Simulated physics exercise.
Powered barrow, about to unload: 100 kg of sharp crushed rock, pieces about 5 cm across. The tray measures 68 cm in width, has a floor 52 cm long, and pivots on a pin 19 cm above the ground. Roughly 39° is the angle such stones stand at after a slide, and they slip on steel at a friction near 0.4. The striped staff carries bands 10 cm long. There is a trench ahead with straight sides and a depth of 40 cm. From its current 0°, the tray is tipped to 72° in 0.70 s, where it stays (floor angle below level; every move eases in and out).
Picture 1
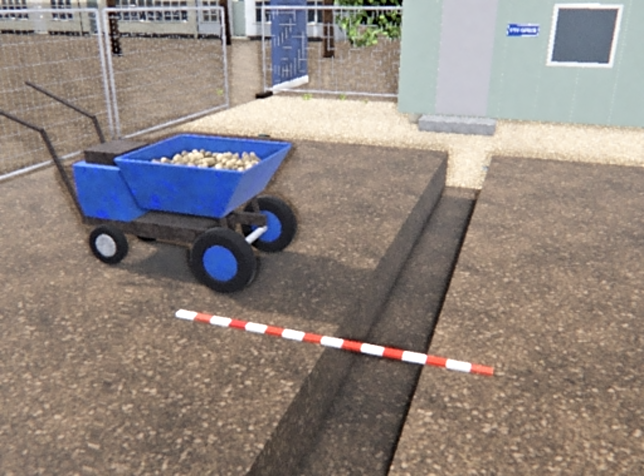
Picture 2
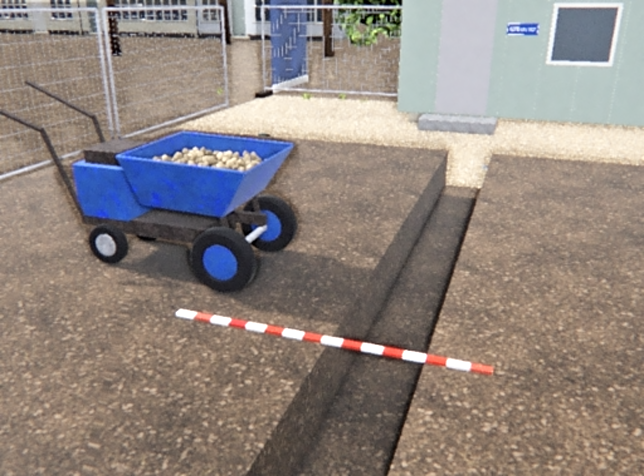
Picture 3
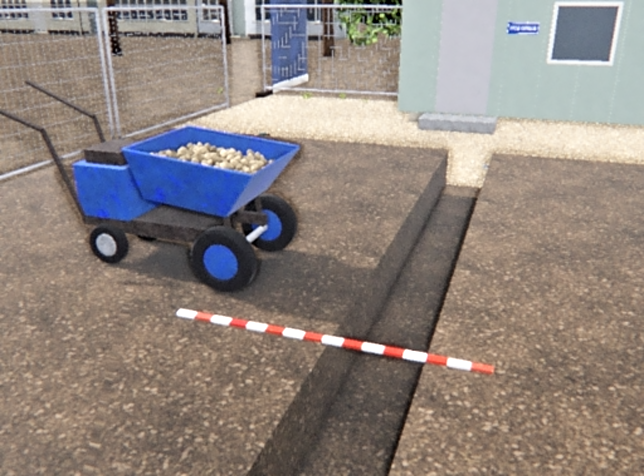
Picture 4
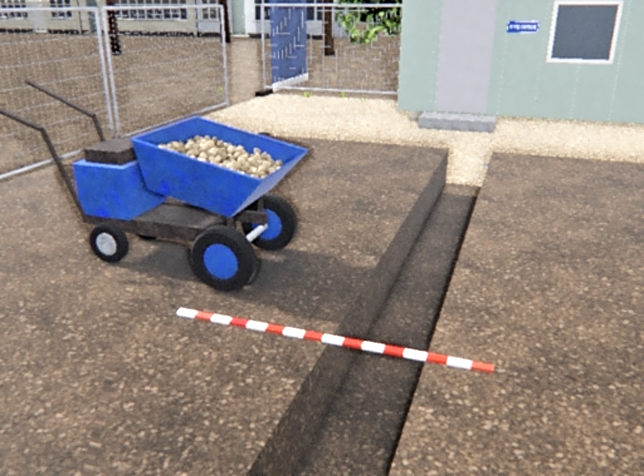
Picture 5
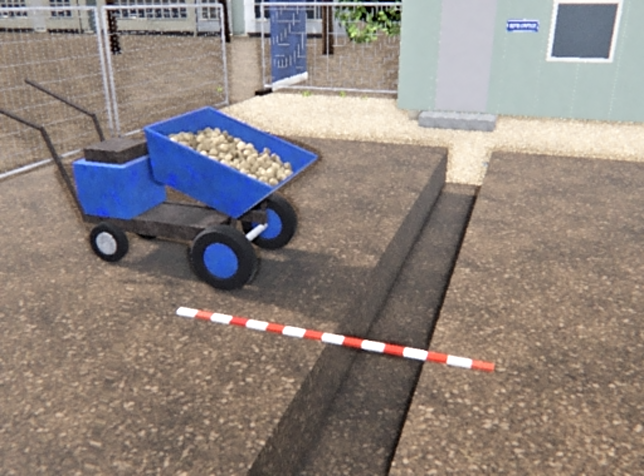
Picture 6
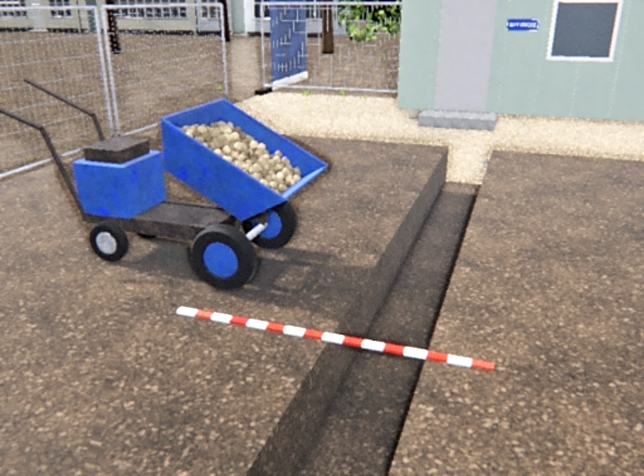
In this clip, a blue wheeled barrow loaded with pale stones stands on brown ground left of a narrow trench and a red-and-white striped staff, and its tray gradually tilts forward to the right while the wheels stay in place.
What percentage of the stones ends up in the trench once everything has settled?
About 53 per cent.
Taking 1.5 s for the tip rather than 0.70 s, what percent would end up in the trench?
Then roughly 45 percent.
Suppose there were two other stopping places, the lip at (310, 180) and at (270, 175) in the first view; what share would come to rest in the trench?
First place roughly 55%, second roughly 75%.
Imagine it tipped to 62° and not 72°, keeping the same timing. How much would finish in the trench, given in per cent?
In that case some 25 per cent.
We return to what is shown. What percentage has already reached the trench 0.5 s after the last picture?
Around 5 per cent of it, at that instant.
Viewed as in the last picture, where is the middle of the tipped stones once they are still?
Roughly at pixel (396, 343).
Then, 0.2 s after the last picture the floor is at 60°, 100 % in the tray; the foremost stones are at (309, 221).
Then, 0.5 s after the last picture the floor is at 72°, 85 % in the tray, 9 % short of the trench, 6 % in the trench; the foremost stones are at (381, 296).
Then, 0.8 s after the last picture the floor is at 72°, 44 % in the tray, 15 % short of the trench, 41 % in the trench; the foremost stones are at (437, 351).
Then, 2.8 s after the last picture the floor is at 72°, 29 % in the tray, 17 % short of the trench, 53 % in the trench; the foremost stones are at (434, 361).
